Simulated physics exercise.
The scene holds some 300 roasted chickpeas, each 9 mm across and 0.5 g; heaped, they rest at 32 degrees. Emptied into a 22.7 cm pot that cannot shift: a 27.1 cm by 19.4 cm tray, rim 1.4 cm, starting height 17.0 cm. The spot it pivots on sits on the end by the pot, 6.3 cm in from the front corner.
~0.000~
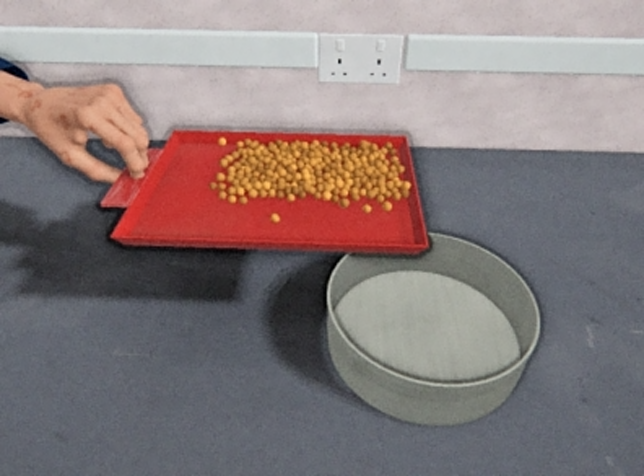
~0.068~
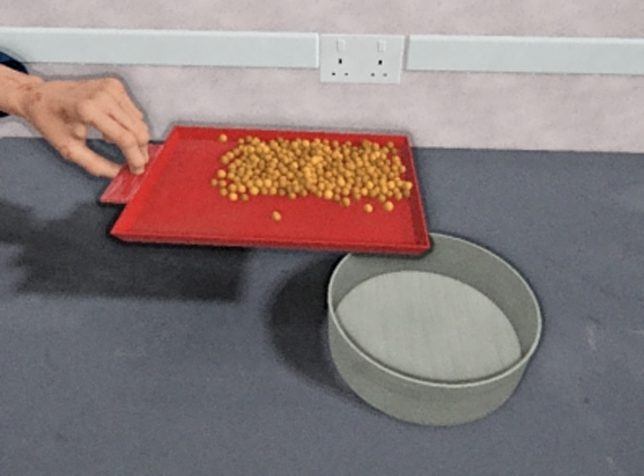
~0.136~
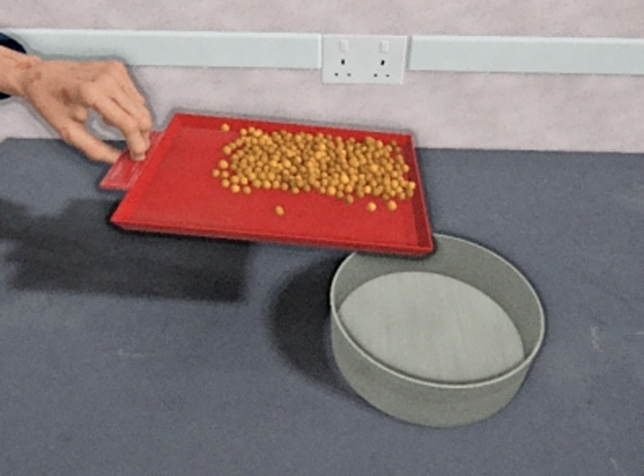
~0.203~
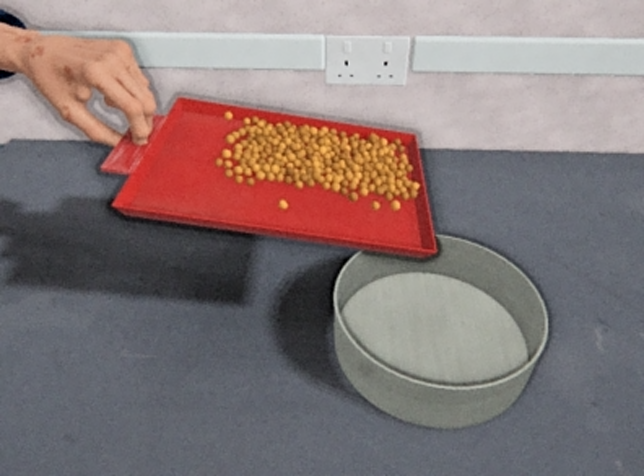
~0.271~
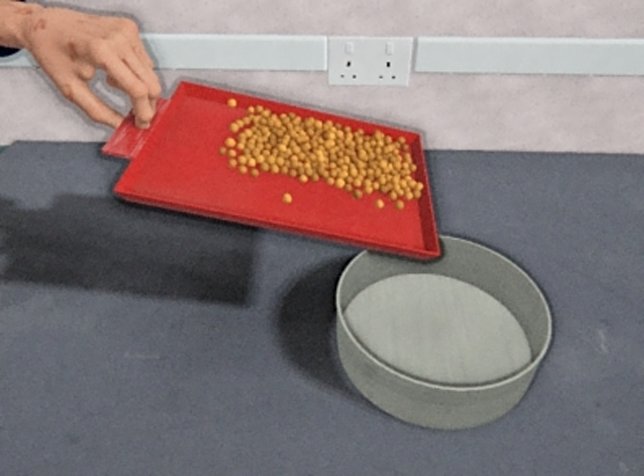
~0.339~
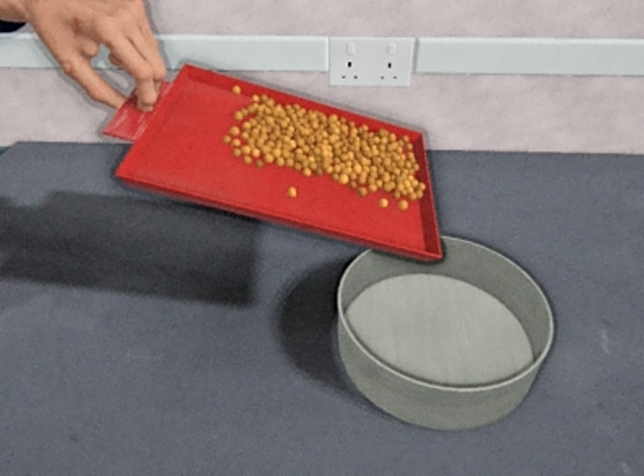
In the video, a hand holds a red tray of roasted chickpeas above a grey surface beside a round grey pot, then raises the tray's left end, tilting it down to the right while the chickpeas stay clustered on it.
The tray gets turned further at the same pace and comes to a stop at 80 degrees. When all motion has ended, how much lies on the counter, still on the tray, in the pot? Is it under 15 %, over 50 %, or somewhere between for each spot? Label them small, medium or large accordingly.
Counter - small, left on the tray - small, pot - large.
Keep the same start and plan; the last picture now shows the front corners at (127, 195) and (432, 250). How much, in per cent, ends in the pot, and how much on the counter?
Pot 100 % / counter 0 %.
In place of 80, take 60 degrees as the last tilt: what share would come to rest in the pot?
Result: Close to 55 %.
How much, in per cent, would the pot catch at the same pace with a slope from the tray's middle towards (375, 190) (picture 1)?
The share comes to about 60 in a hundred.
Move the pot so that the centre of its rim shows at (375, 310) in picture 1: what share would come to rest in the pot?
Close to 75 in a hundred.
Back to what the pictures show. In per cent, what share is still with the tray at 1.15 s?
Roughly 65 percent of the load, I'd say.
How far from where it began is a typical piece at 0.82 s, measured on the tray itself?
7 cm.
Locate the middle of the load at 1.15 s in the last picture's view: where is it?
Roughly pixel (436, 199).
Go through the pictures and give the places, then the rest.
The first picture shows tray tilt 0 degrees, front corners at (121, 232) and (419, 241); middle of the pieces at (318, 169); pot at (431, 297).
The second picture shows tray tilt 1 degrees, front corners at (121, 228) and (420, 242); middle of the pieces at (319, 167).
The third picture shows tray tilt 5 degrees, front corners at (122, 216) and (424, 243), lowest corner right front; middle of the pieces at (322, 163).
The fourth picture shows tray tilt 9 degrees, front corners at (123, 201) and (428, 246), lowest corner right front; middle of the pieces at (327, 157).
The fifth picture shows tray tilt 13 degrees, front corners at (125, 186) and (431, 248), lowest corner right front; middle of the pieces at (331, 152).
The sixth picture shows tray tilt 17 degrees, front corners at (127, 171) and (433, 250), lowest corner right front; middle of the pieces at (335, 147); pot at (442, 300). Its pace works out near 60 degrees a second.
Then, at 0.82 s, tilt 47 degrees; the tray holds 100 %, the pot 0 %.
Then, at 1.15 s, tilt 67 degrees; the tray holds 65 %, the pot 20 %.
Then, at 1.56 s, tilt 80 degrees; the tray holds 5 %, the pot 85 %.
At rest (2.3 s), counter 5 %, tray 0 %, pot 95 %.
